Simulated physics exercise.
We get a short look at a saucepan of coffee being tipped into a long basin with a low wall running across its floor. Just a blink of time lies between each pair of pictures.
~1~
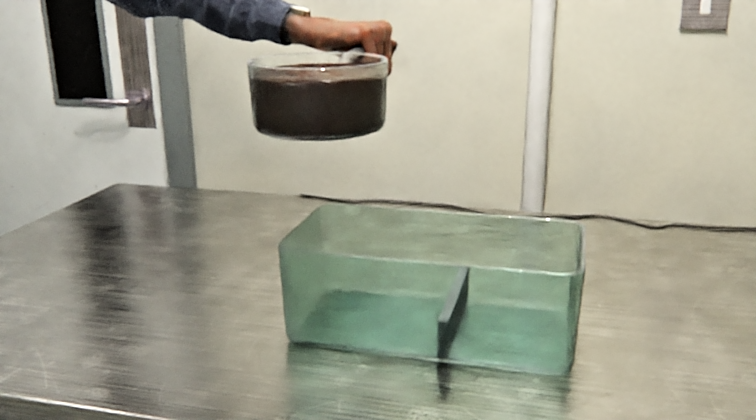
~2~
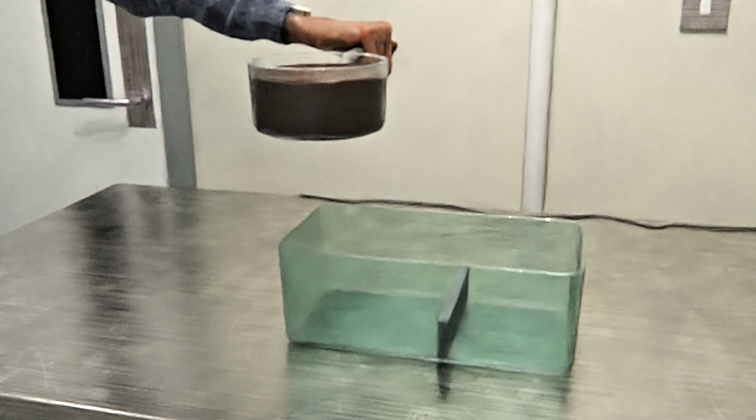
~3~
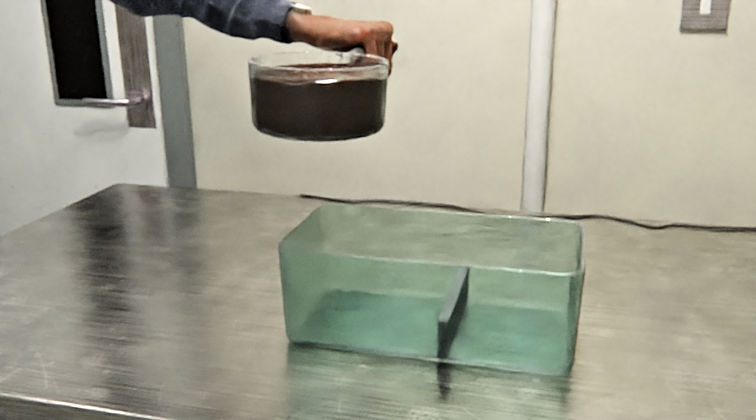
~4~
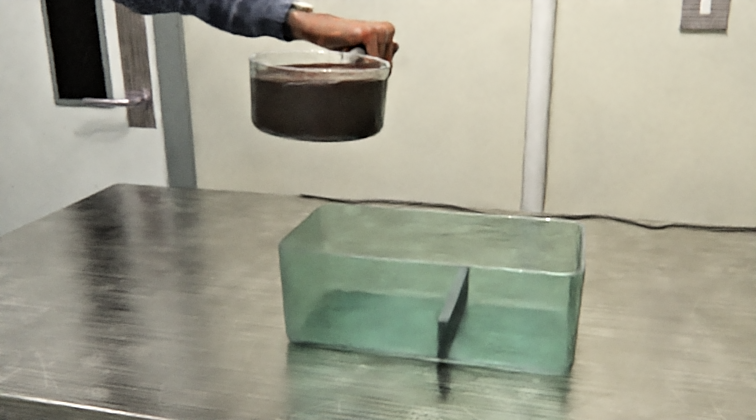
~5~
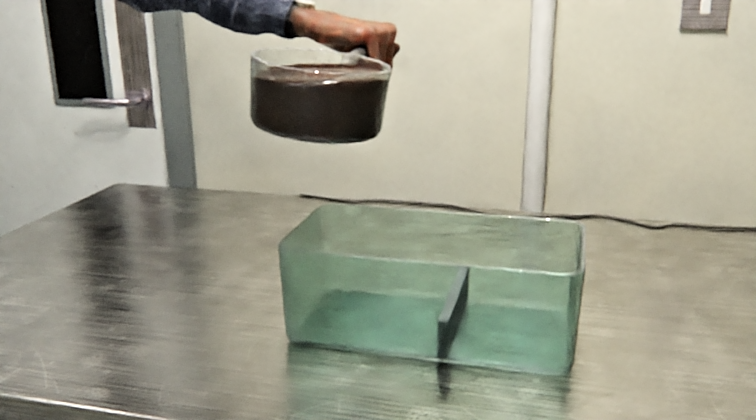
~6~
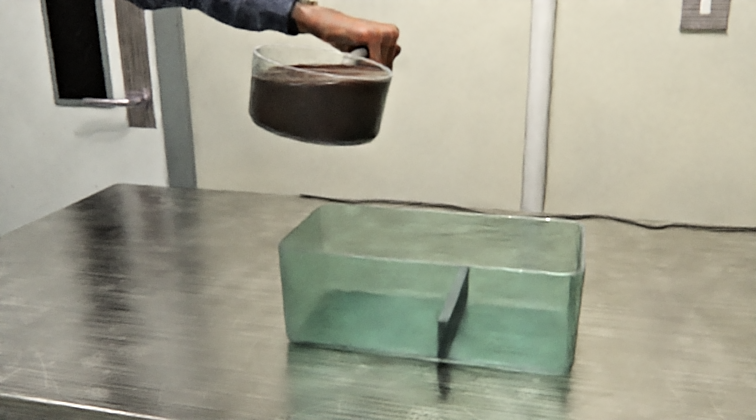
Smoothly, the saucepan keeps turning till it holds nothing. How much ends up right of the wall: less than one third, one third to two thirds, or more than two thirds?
Middle band.
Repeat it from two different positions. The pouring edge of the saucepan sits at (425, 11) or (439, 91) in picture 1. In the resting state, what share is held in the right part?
The first start yields 75 per cent, the second 75 per cent.
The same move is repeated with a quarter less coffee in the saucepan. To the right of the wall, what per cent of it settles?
Roughly 25 in a hundred.
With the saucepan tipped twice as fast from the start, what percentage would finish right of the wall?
It comes to about 25 per cent.
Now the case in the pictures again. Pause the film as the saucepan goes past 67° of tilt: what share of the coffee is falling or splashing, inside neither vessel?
35 %.
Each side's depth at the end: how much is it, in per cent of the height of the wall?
About 40 per cent on the left and 50 per cent on the right.
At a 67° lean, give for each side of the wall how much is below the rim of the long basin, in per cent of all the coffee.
10 % left, 15 % right.
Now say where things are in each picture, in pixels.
In the first frame, it leans 0°; its right rim is at (384, 64); the coffee meets the walls at (259, 70) and (383, 73); the long basin's rim runs from (301, 225) to (584, 248); the wall's top is at (455, 293).
In the second frame, it leans 0°; its right rim is at (384, 64); the coffee meets the walls at (260, 70) and (383, 73).
In the third frame, it leans 2°; its right rim is at (385, 66); the coffee meets the walls at (260, 70) and (384, 74).
In the fourth frame, it leans 4°; its right rim is at (386, 69); the coffee meets the walls at (261, 70) and (385, 75).
In the fifth frame, it leans 7°; its right rim is at (388, 73); the coffee meets the walls at (262, 70) and (387, 75).
In the sixth frame, it leans 11°; its right rim is at (389, 78); the coffee meets the walls at (262, 70) and (387, 75).
A moment on, the saucepan is tipped part way and 47 per cent is still to pour, 8 is left of the wall and 13 right of it.
Next, the saucepan is tipped right over and 5 per cent is still to pour, 43 is left of the wall and 45 right of it.
Then the saucepan is tipped right over and 0 per cent is still to pour, 53 is left of the wall and 46 right of it.
Later the saucepan is tipped right over and 0 per cent is still to pour, 53 is left of the wall and 46 right of it.
In the end 53 per cent lies left of the wall, 46 right of it and 1 outside.
